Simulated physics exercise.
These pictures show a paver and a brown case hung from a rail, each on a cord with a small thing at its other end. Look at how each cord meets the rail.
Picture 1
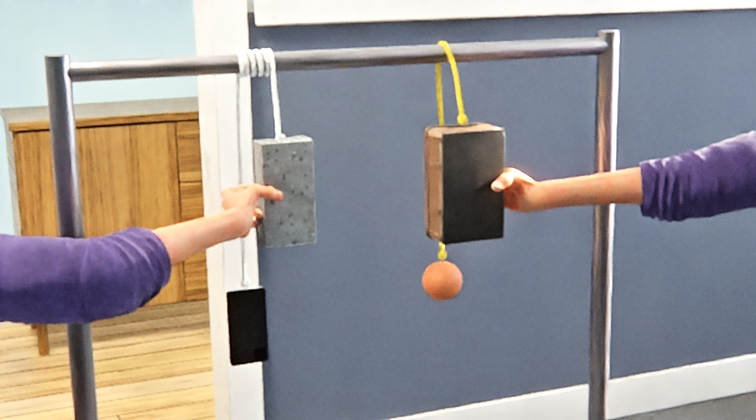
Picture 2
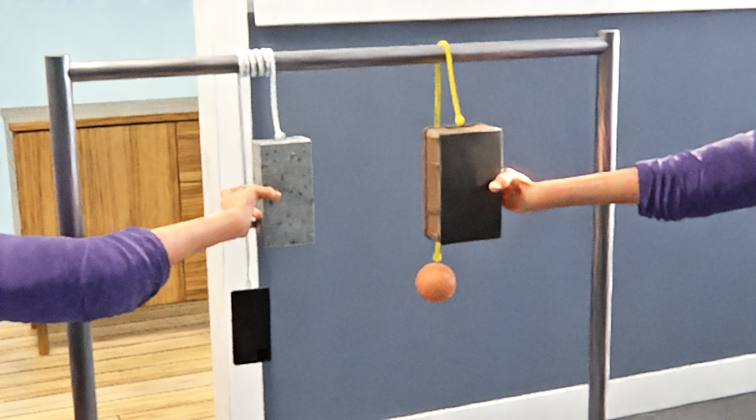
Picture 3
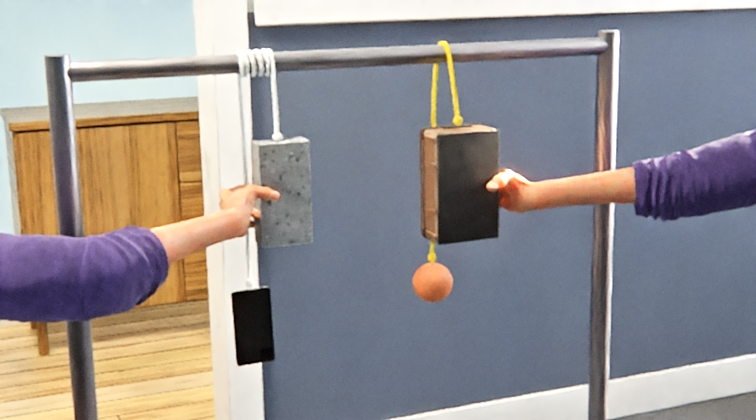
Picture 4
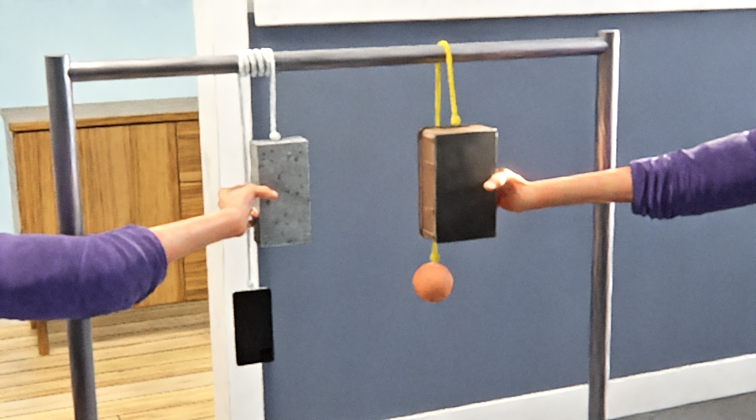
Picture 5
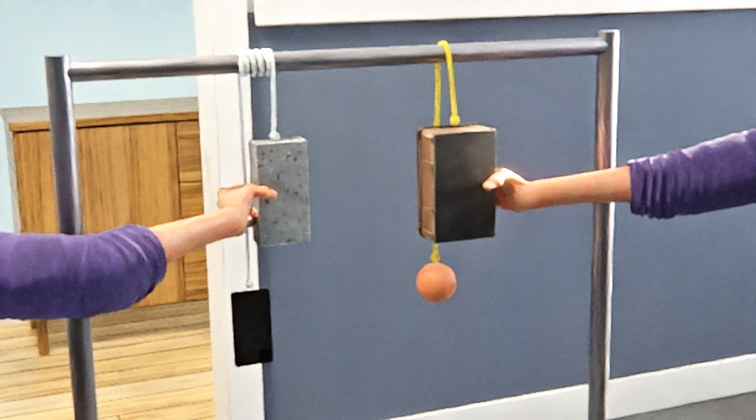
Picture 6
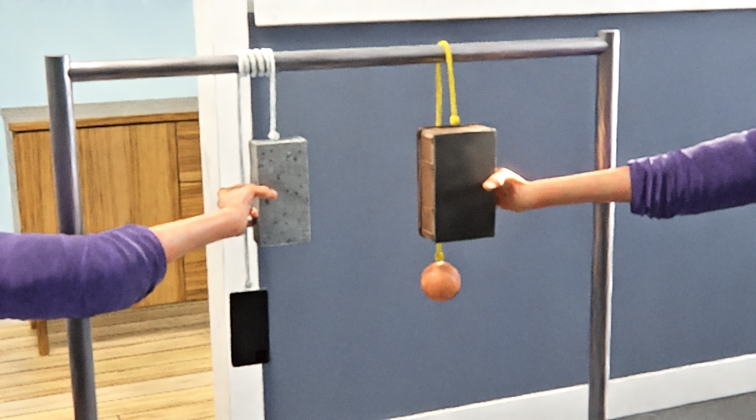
We see two purple-sleeved arms holding a gray paver and a brown case on cords from a rail, the left cord wound several times, the right laid over; the case shifts slightly left while the orange ball sways a little.
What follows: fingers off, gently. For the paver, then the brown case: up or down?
In the end the paver stays hanging. The brown case drops.
Then, 0.46 s past the final frame, paver still up near (276, 195); brown case dropping near (452, 377).
Then, 0.86 s past the final frame, paver still up near (276, 196); brown case on the floor.
When it is over, paver still up near (276, 195); brown case on the floor. The paver is held and the brown case pulls its rope through.
